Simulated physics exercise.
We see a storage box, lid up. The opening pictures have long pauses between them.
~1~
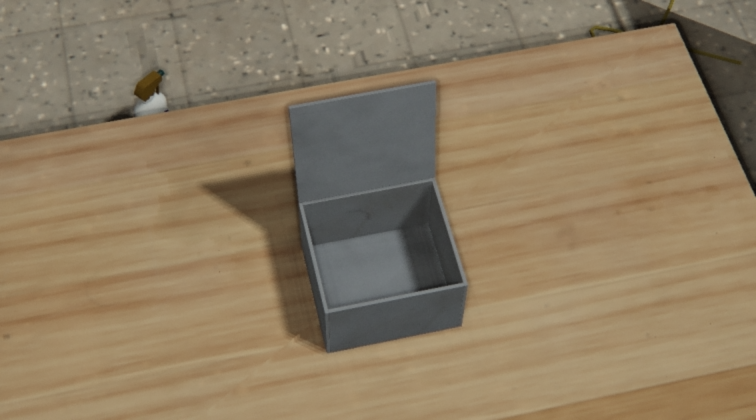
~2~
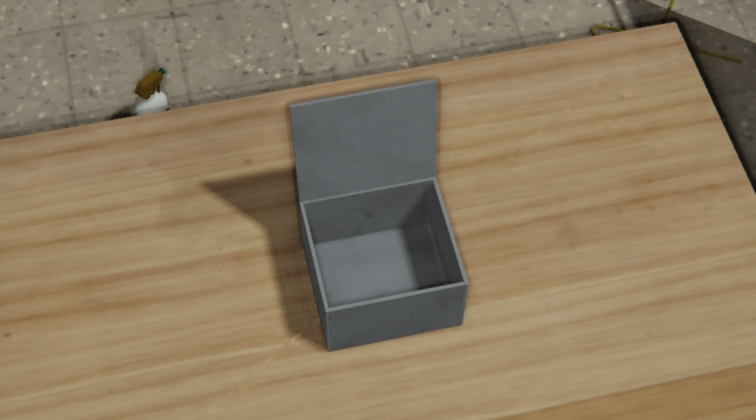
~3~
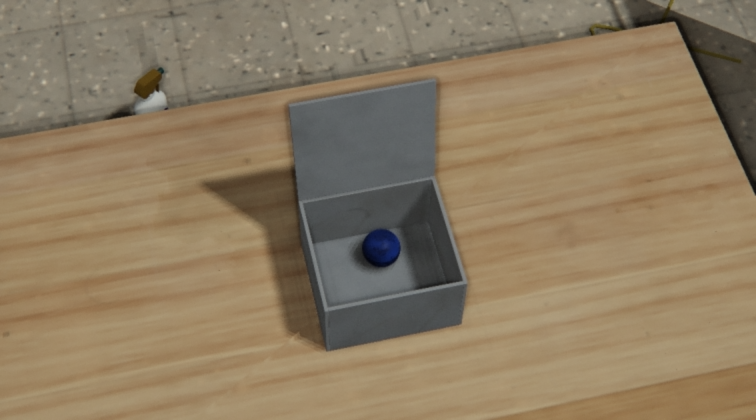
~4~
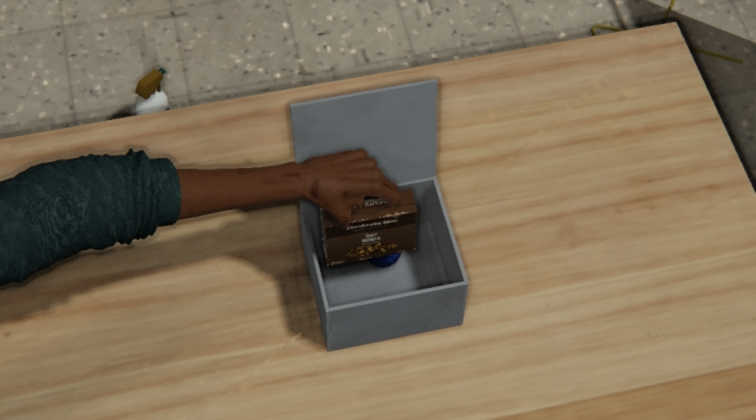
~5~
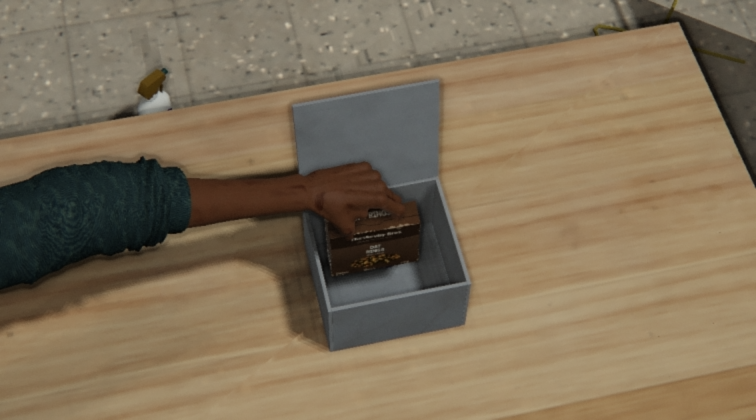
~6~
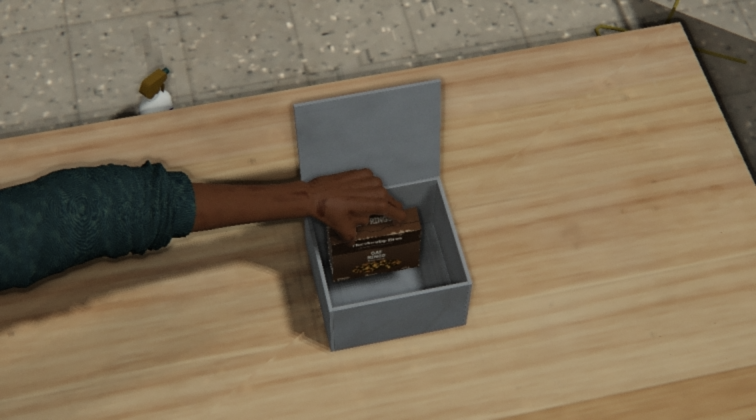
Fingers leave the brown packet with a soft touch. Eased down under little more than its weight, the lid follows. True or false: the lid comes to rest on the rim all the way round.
True.
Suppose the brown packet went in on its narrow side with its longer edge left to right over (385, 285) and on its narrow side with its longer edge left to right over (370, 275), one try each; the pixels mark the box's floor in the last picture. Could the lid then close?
Shut, then shut.
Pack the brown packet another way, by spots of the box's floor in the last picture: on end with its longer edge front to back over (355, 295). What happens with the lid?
Result: Lid remains raised.
Then, 0.40 s past the last view, brown packet displaced a little near (386, 282); blue ball displaced a little.
Then, 1.50 s past the last view, lid 72° above the rim; brown packet displaced a little near (386, 282); blue ball displaced a little.
Then, 1.80 s past the last view, lid 34° above the rim; brown packet displaced a little near (386, 282); blue ball displaced a little.
Then, 1.90 s past the last view, lid 16° above the rim; brown packet displaced a little near (386, 282); blue ball displaced a little.
Finally, lid shut; moved from the start, brown packet; blue ball still in place. Final places as the last picture's camera would see them, brown packet near (386, 282).
